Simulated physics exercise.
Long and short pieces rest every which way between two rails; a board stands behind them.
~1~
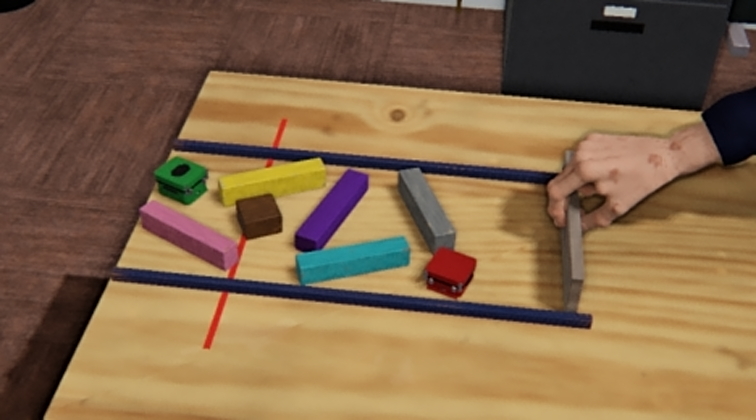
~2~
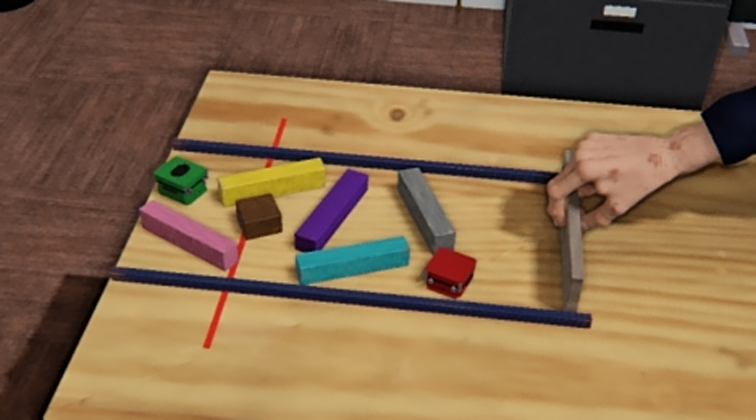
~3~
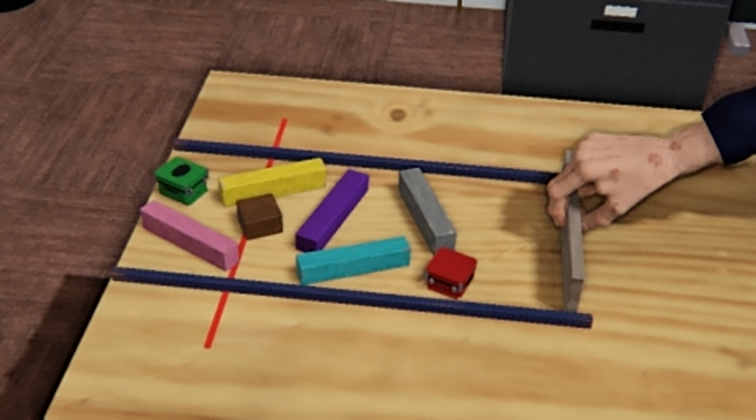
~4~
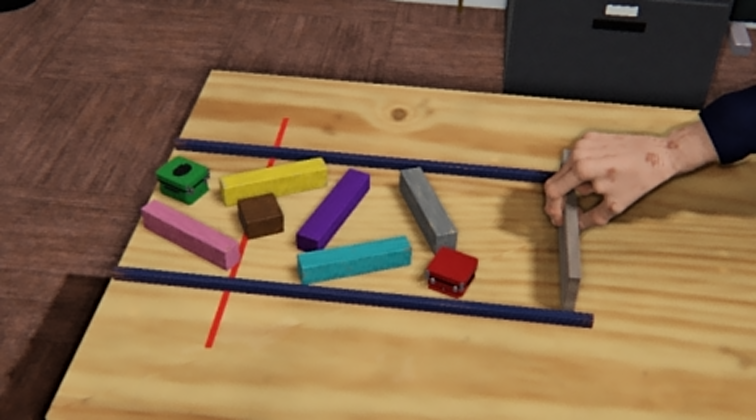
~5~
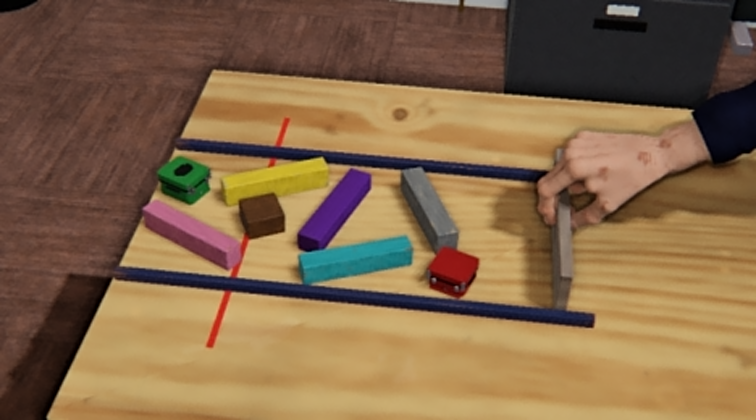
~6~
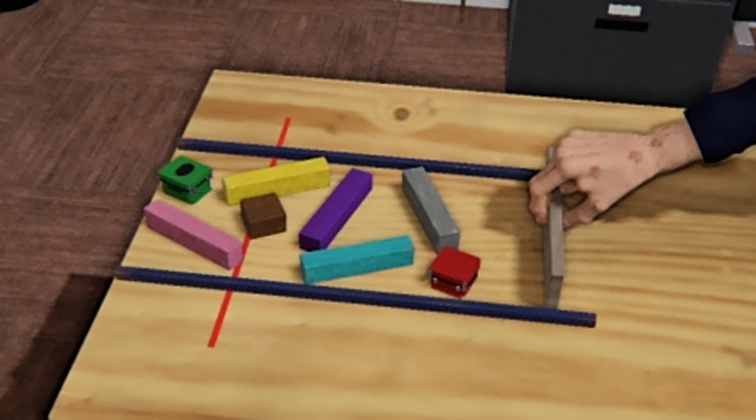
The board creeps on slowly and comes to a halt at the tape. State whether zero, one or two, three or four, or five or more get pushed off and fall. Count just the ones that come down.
Off the edge: One or two.
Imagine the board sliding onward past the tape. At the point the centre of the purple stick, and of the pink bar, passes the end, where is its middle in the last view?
With the purple stick it sits around (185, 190), with the pink bar around (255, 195).
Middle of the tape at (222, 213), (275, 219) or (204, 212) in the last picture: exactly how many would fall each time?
The counts: 3, 0 and 4.
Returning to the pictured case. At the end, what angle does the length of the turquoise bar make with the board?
It sits some 50° out of line.
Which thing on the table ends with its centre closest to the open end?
That's the pink bar.
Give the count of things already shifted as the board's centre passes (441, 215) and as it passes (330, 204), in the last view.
At the one place 2, at the other 7.
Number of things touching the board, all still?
Count recorded: 3.
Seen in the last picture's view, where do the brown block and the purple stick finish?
Around (189, 206), then around (229, 185).
Soon after, none off yet; green case at rest near (186, 181); pink bar at rest near (193, 234); brown block at rest near (263, 215).
After that, none off yet; green case moving near (181, 180); pink bar displaced a little near (172, 220); brown block displaced about its own width near (228, 209).
In the end, the number that fall off is one or two; gone, green case.
